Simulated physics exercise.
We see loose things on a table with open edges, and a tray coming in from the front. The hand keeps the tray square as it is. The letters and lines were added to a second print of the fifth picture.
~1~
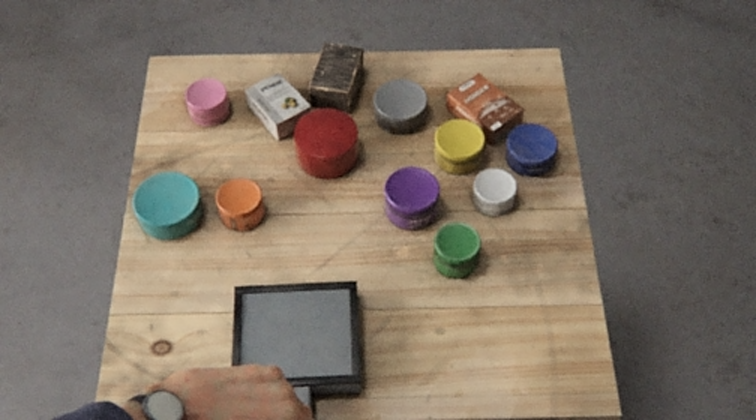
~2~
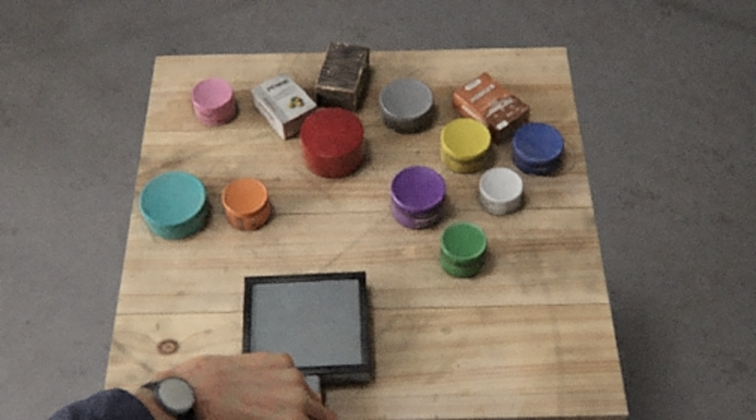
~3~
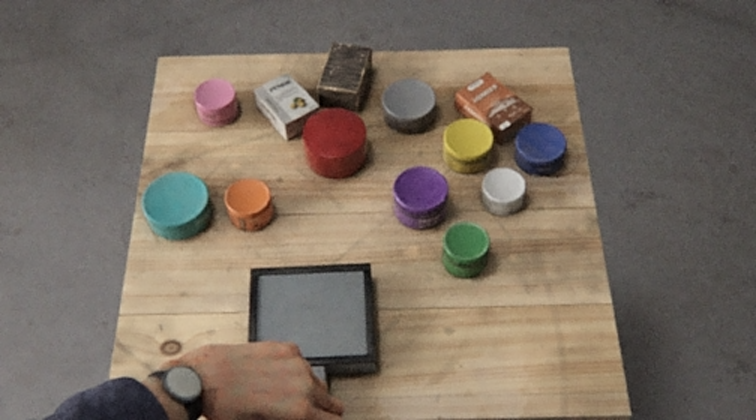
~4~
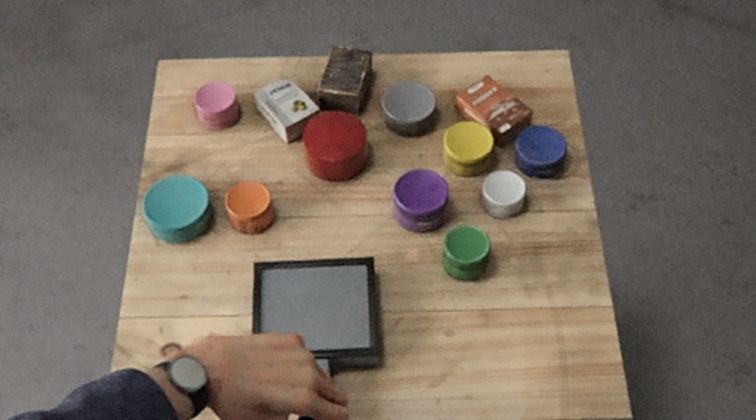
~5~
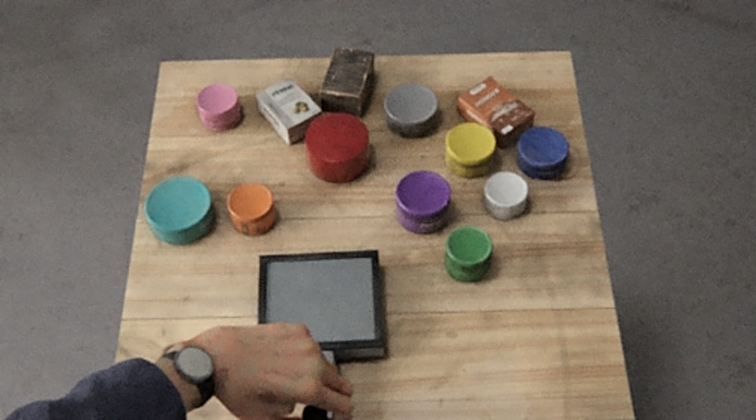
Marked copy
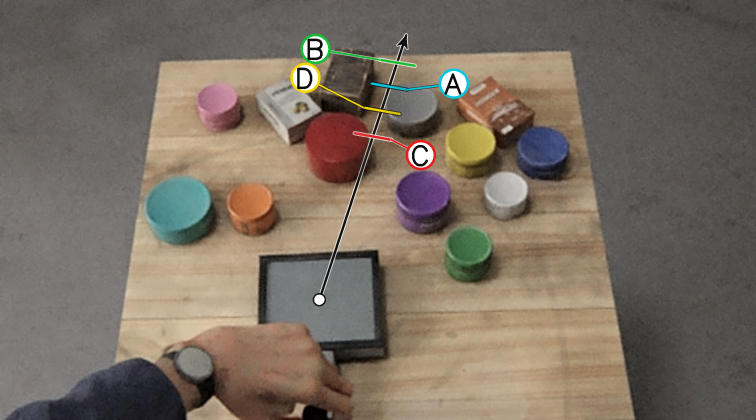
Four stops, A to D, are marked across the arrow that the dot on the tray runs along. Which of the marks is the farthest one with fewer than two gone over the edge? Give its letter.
D.
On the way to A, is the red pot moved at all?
Yes.
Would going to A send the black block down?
Yes.
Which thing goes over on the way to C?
The black block.
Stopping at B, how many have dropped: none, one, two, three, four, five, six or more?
By then, three.
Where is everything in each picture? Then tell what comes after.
The first picture shows white jar (494, 193); pink tub (208, 103); turquoise tub (169, 206).
The second picture shows tray (305, 323); red pot (333, 143).
The third picture shows tray (311, 314); purple jar (420, 198).
The fourth picture shows tray (314, 308); black block (346, 79).
The fifth picture shows tray (319, 300); green tub (469, 255); orange box (496, 113); white packet (290, 110).
On the copy, A at (389, 86); B at (397, 63); C at (373, 137); D at (382, 111); the arrow from (319, 300) to (406, 35); the white dot at (319, 300).
On D. First, tray (345, 232); purple jar (428, 201); turquoise tub (181, 211).
Then, tray (367, 162); black block (350, 54); white packet (286, 102).
Finally, tray (382, 118); black block over the edge; red pot (354, 57); one fallen.
By contrast, A drops three; B drops three; C is within the limit but short.
